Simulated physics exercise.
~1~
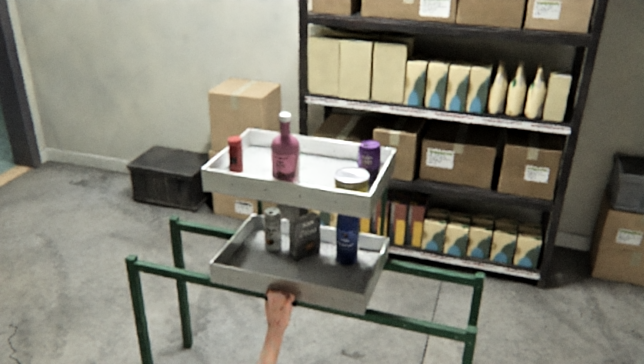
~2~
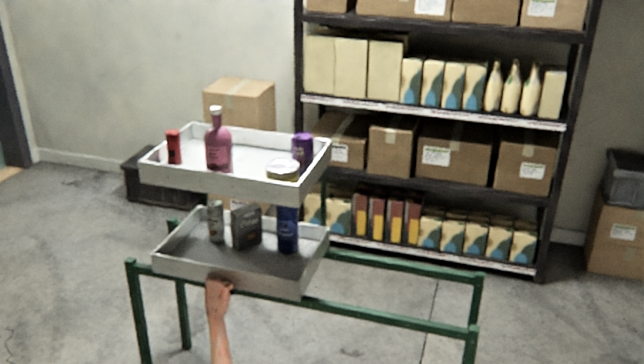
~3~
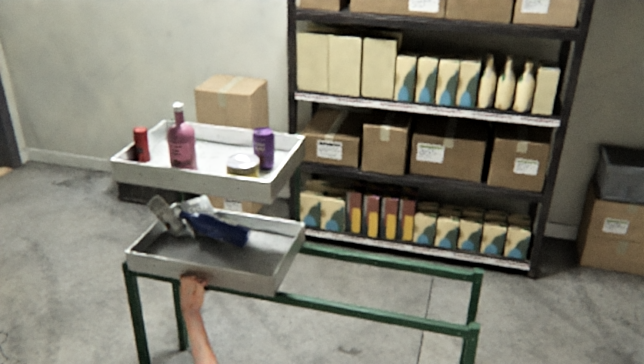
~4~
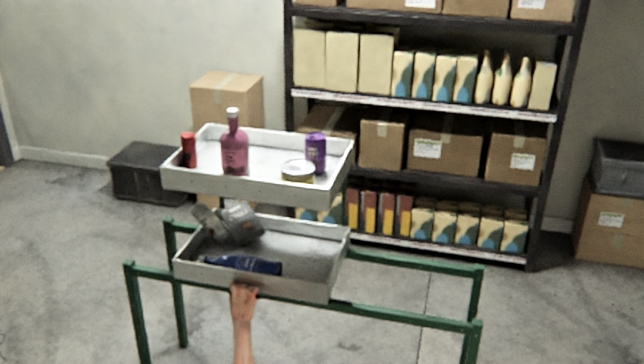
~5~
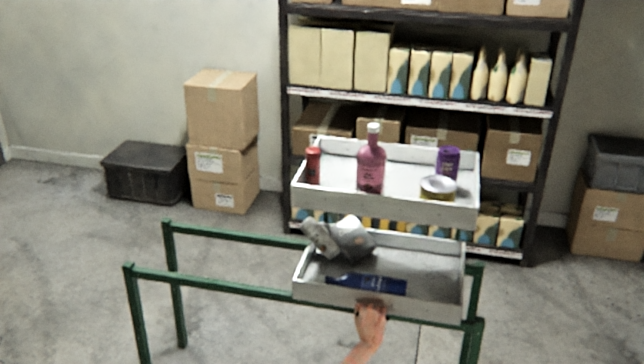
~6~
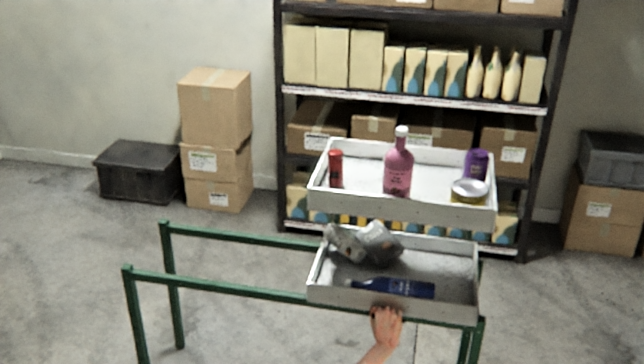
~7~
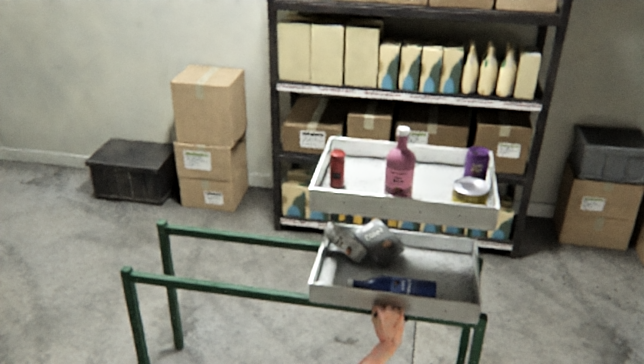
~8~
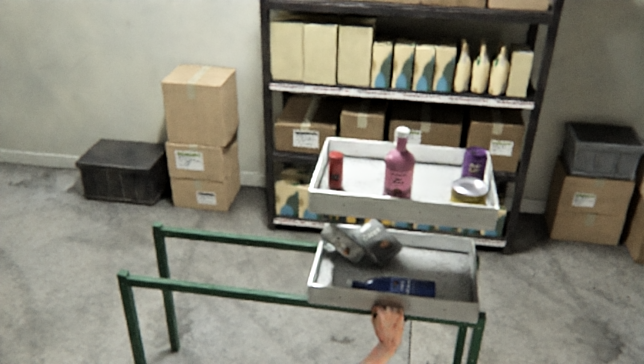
At first, a two-level grey tray on a green rail frame holds a red shaker, pink bottle, purple can and yellow tub on top, with a blue bottle, a pale can and a grey packet standing below. A hand at the front edge moves the tray left. As it reaches the left end, the lower items tip over together. The tray then travels back right, the hand still on it, and stops at the far end of the frame. Finally it rests there, the blue bottle lying flat beside the toppled can and packet, while everything on top stays in place.
